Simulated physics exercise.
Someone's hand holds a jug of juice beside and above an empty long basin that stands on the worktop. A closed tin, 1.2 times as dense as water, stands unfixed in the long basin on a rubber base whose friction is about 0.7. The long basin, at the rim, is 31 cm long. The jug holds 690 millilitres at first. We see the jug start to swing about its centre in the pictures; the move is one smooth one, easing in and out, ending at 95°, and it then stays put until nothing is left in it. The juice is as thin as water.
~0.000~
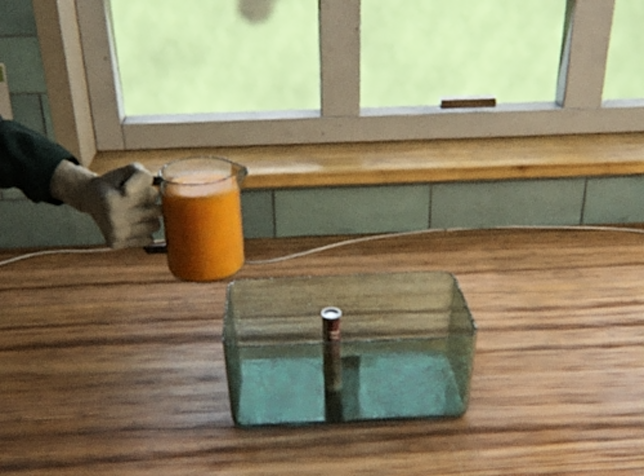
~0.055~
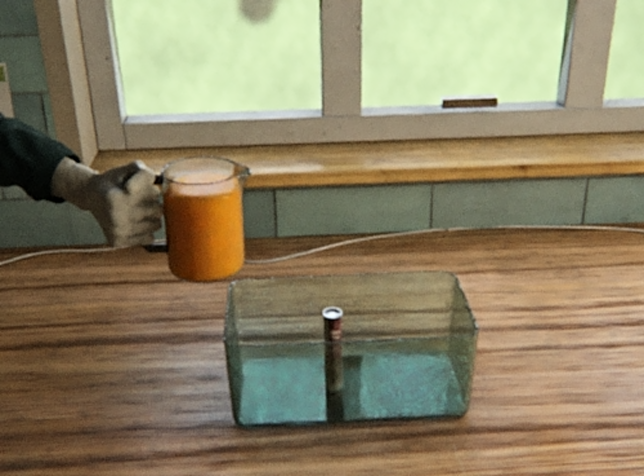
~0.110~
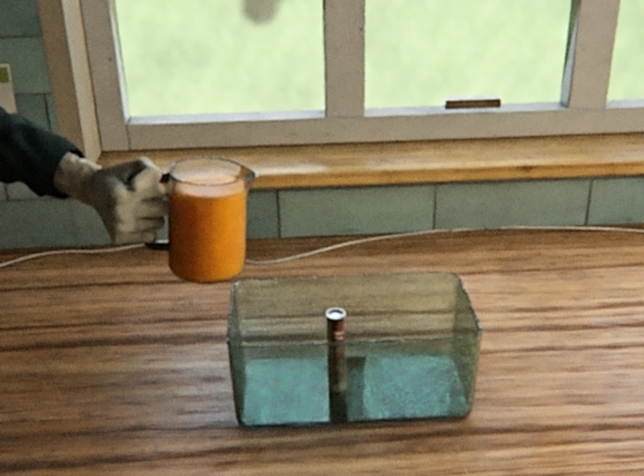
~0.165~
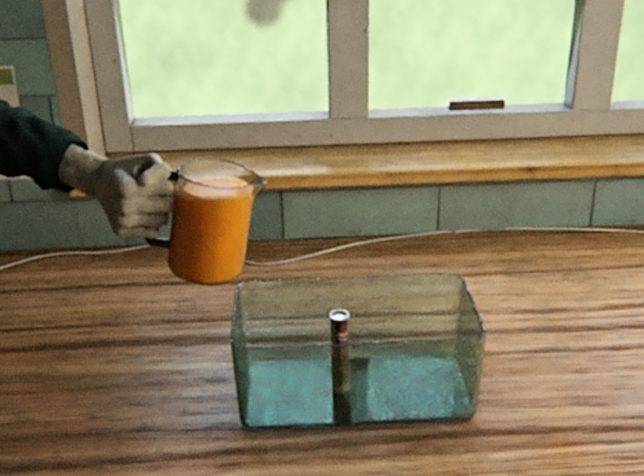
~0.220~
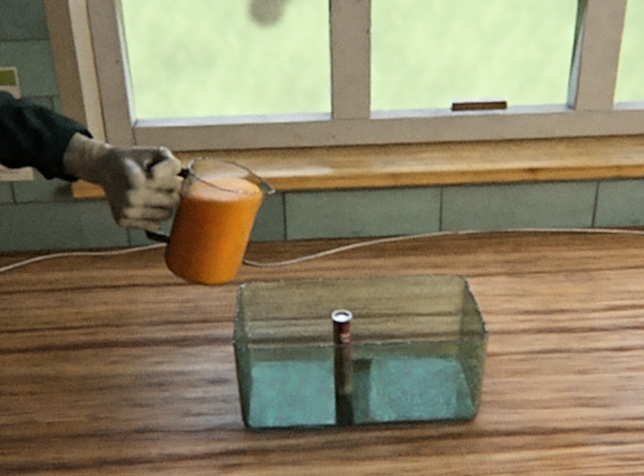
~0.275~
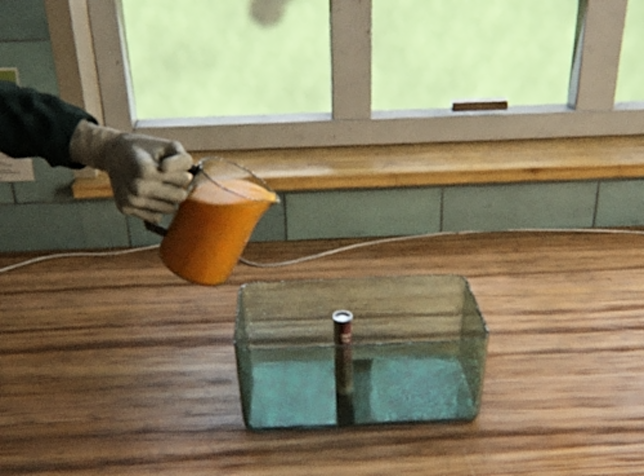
A gloved-looking hand holding a glass jug of orange juice above a long clear basin, smoothly tilting it to the right.
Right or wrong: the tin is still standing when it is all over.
Wrong, it has gone over.
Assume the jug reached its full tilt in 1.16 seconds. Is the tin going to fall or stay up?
The tin would overturn.
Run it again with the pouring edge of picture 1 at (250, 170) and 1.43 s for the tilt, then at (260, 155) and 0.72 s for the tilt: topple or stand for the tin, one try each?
In the first try it comes down; in the second it comes down.
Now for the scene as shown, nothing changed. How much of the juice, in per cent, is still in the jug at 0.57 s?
76 %.
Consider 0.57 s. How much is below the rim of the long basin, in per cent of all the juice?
Some 8 per cent.
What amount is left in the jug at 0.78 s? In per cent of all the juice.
36 %.
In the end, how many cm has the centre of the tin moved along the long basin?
Around 10.5 cm.
After 0.57 s the tilt is 82° and 75 per cent is still to pour; the tin stands where it began.
After 0.78 s the tilt is 95° and 36 per cent is still to pour; the tin leans 40°.
After 1.01 s the tilt is 95° and 14 per cent is still to pour; the tin lies on its side.
After 1.25 s the tilt is 95° and 6 per cent is still to pour; the tin lies on its side.
In the end the tin lies on its side.
